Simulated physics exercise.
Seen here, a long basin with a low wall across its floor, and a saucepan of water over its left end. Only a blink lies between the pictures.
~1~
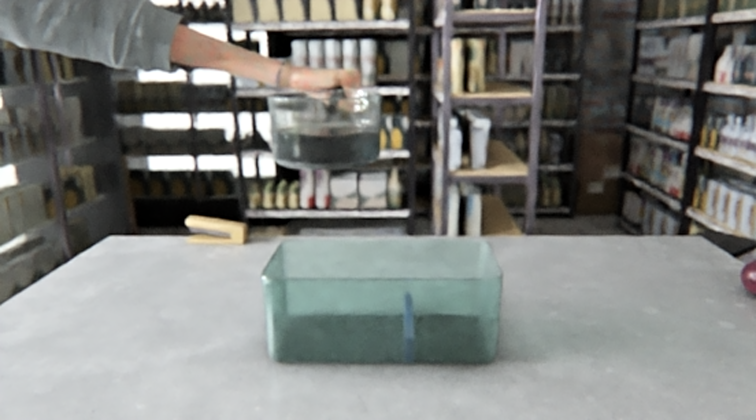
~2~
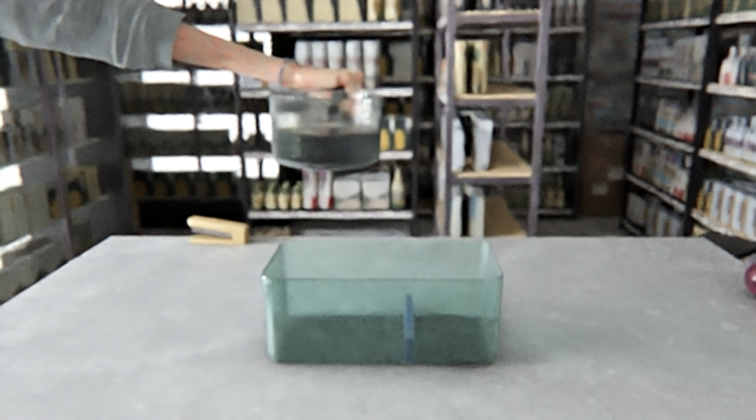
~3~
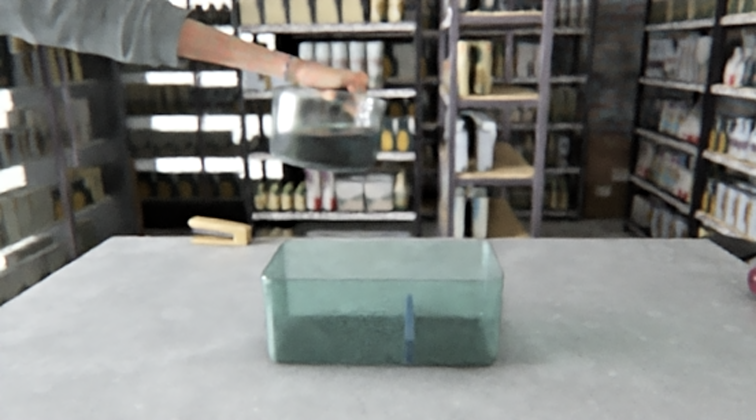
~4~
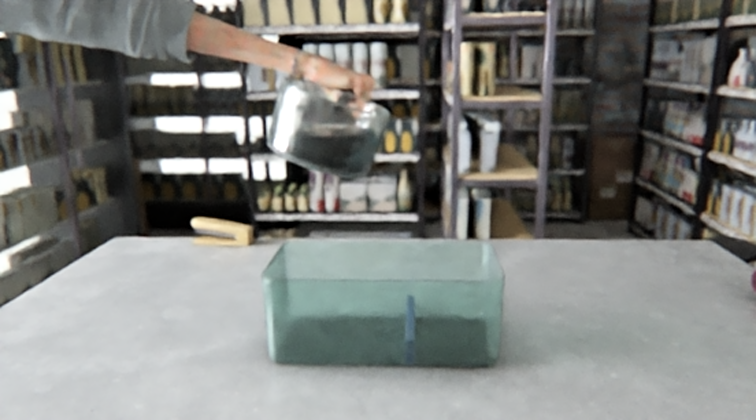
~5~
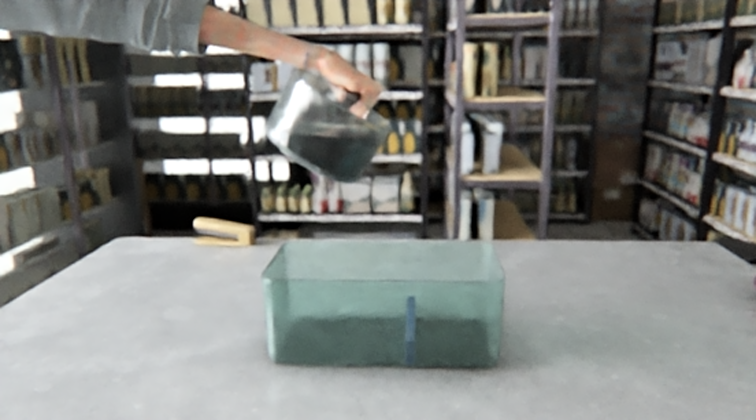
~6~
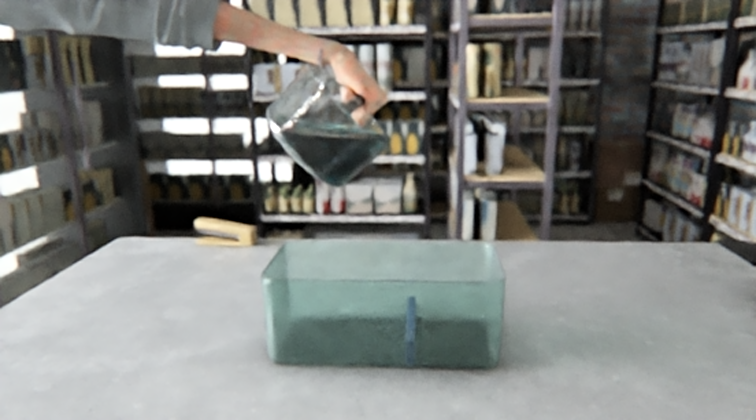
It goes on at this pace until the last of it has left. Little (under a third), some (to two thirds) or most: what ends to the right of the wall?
In the end over two thirds is right of the wall.
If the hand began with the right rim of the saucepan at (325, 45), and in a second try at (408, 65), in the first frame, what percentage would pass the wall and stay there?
Roughly 5 per cent, and 75 per cent.
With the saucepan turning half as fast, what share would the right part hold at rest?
Some 85 per cent.
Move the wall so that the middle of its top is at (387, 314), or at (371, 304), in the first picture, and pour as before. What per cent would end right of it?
First some 80, then 90 per cent.
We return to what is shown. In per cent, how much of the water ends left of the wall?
About 20 per cent.
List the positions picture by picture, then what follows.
Tilt 0°; pouring edge (380, 95); surface from (277, 130) to (378, 129); the long basin's rim runs from (272, 259) to (495, 259); the wall's top is at (409, 314), in the first picture.
Tilt 2°; pouring edge (382, 98); surface from (276, 130) to (379, 130), in the second picture.
Tilt 9°; pouring edge (385, 105); surface from (276, 130) to (379, 130), in the third picture.
Tilt 19°; pouring edge (389, 116); surface from (273, 129) to (381, 132), in the fourth picture.
Tilt 32°; pouring edge (390, 130); surface from (271, 123) to (383, 134), in the fifth picture.
Tilt 47°; pouring edge (388, 146); surface from (276, 116) to (389, 137), in the sixth picture.
A moment on, the saucepan is tipped on its side and 39 per cent is still to pour, 0 is left of the wall and 12 right of it.
Next, the saucepan is tipped on its side and 16 per cent is still to pour, 9 is left of the wall and 60 right of it.
Then the saucepan is tipped on its side and 4 per cent is still to pour, 13 is left of the wall and 74 right of it.
Later the saucepan is tipped on its side and 1 per cent is still to pour, 15 is left of the wall and 81 right of it.
At rest 18 per cent lies left of the wall, 81 right of it and 2 outside.
